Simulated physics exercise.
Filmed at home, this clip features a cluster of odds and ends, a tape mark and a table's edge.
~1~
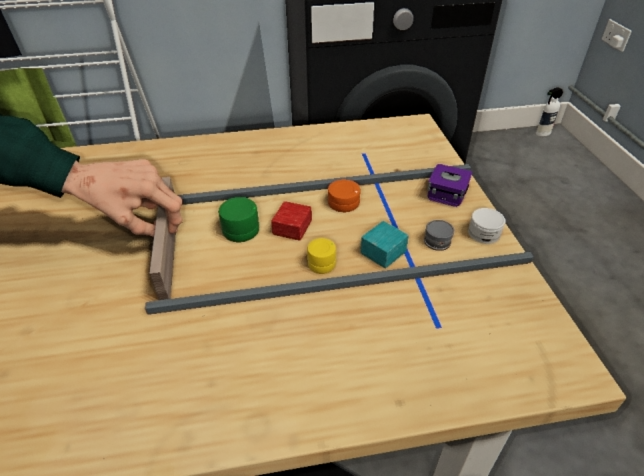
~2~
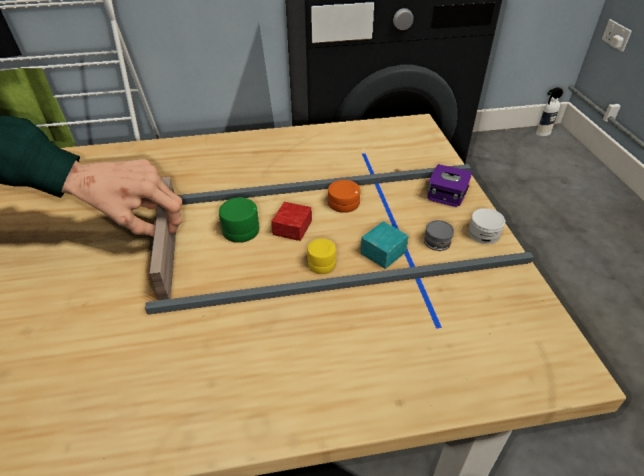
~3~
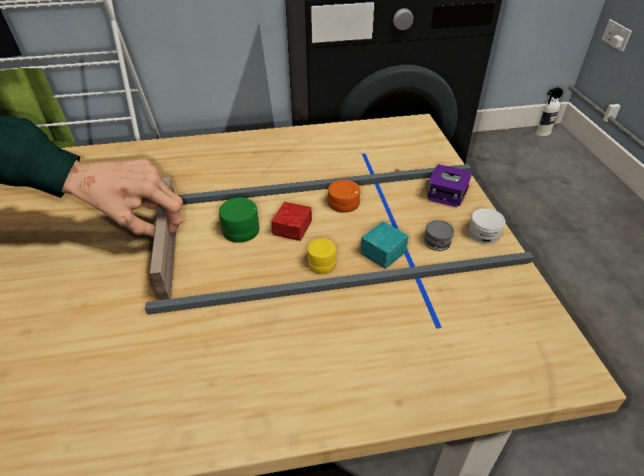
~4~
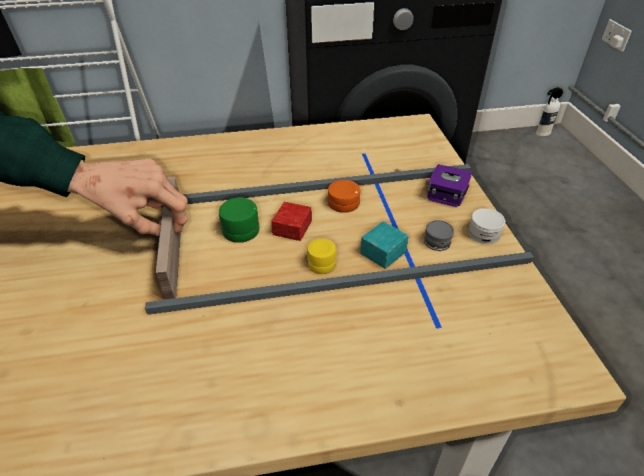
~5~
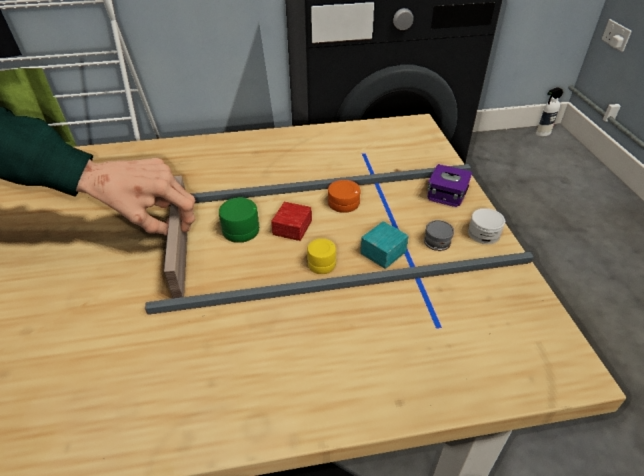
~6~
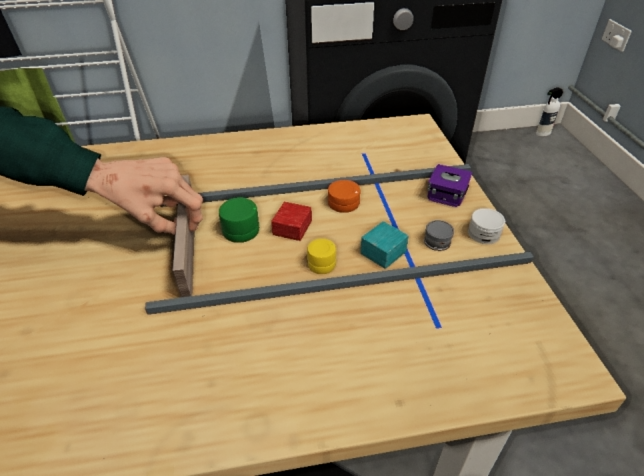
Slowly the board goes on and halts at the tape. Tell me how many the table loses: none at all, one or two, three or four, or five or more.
Drops: No drops.
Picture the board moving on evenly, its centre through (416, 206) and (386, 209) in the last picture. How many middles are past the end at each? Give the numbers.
Beyond the end: 1, then 0.
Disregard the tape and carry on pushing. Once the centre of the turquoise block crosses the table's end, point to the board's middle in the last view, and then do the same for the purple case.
The middle is at (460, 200) when it's the turquoise block, and at (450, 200) when it's the purple case.
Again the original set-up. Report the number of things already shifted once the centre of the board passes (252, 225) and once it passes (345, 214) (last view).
2 and 5.
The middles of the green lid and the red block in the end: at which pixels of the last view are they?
You'll find the green lid at roughly (407, 201) and the red block at roughly (429, 222).
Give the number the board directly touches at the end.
Contact count: 3.
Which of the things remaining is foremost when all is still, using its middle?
Foremost: The white tub.
A little later, none off yet; white tub at rest near (486, 226); purple case at rest near (449, 186); grey pot at rest near (439, 236).
When it is over, the number that fall off is zero.
